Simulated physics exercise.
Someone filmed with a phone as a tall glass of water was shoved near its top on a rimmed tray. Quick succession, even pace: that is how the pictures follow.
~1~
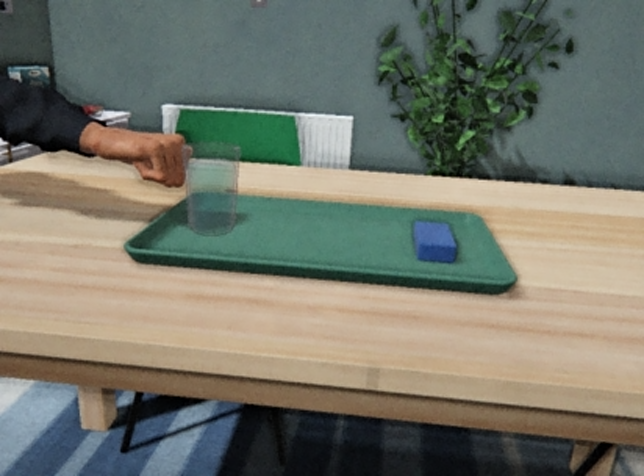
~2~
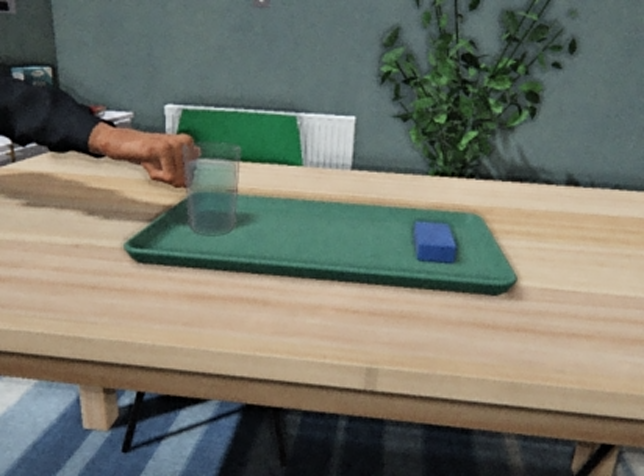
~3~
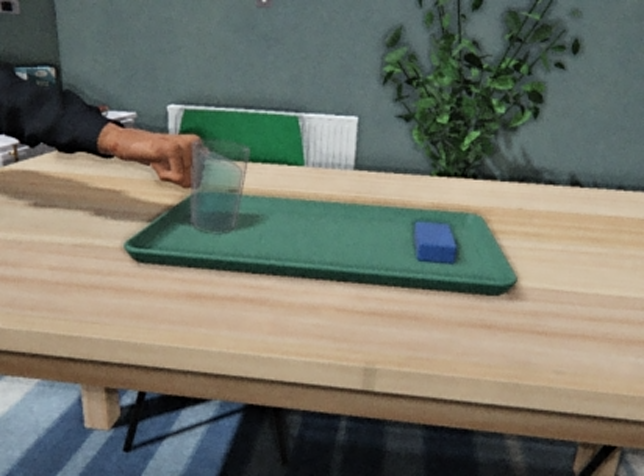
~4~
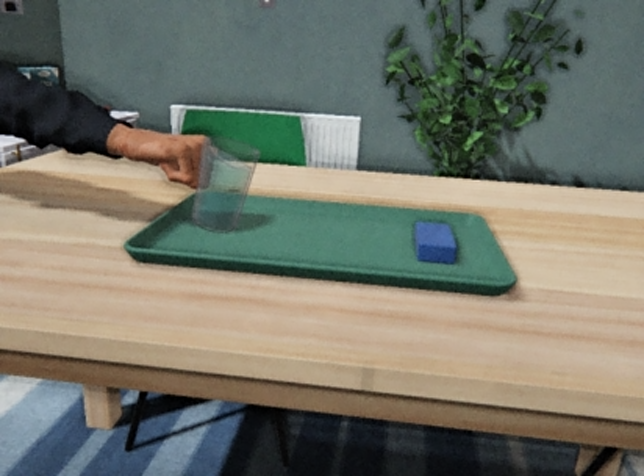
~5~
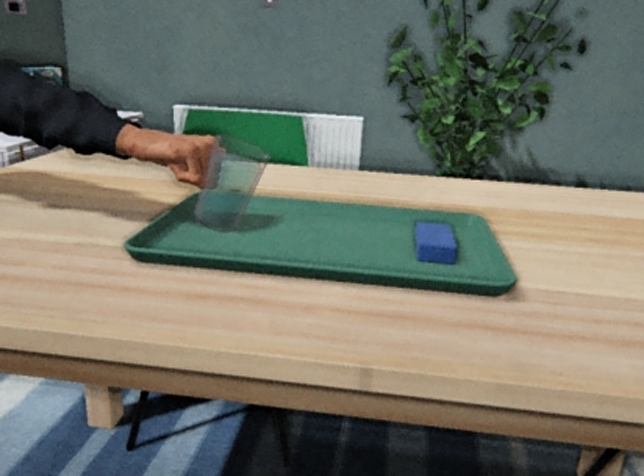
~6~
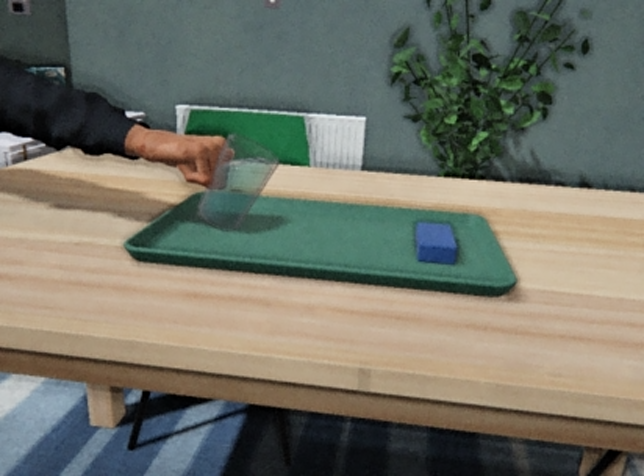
A hand pushed a clear glass of water near its top on a green tray, and the glass leaned steadily further to the right while the blue block stayed where it was.
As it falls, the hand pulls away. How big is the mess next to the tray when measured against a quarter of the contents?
Small - less than a quarter ends up beside it.
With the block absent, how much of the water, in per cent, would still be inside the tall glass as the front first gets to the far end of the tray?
45 %.
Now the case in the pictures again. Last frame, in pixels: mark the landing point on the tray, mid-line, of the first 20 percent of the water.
(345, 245).
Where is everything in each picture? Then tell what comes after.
In the first picture, it leans 0°; its right rim is at (237, 151); the water meets the walls at (190, 161) and (236, 165); the tray's far rim is at (495, 244); a block is fixed to the tray further along.
In the second picture, it leans 0°; its right rim is at (238, 151); the water meets the walls at (190, 162) and (236, 165).
In the third picture, it leans 6°; its right rim is at (247, 152); the water meets the walls at (198, 146) and (243, 169).
In the fourth picture, it leans 13°; its right rim is at (257, 155); the water meets the walls at (209, 142) and (252, 169).
In the fifth picture, it leans 20°; its right rim is at (267, 159); the water meets the walls at (213, 161) and (262, 165).
In the sixth picture, it leans 27°; its right rim is at (277, 164); the water meets the walls at (218, 169) and (274, 162).
A moment on, the tall glass is falling and 98 per cent is in the glass, 0 on the tray and 2 above or beyond its rim.
Next, the tall glass lies on its side and 63 per cent is in the glass, 33 on the tray and 4 above or beyond its rim.
Then the tall glass lies on its side and 35 per cent is in the glass, 48 on the tray and 17 above or beyond its rim.
Later the tall glass lies on its side and 18 per cent is in the glass, 70 on the tray and 12 above or beyond its rim.
In the end 90 per cent is held by tray and glass, 10 is off the tray.
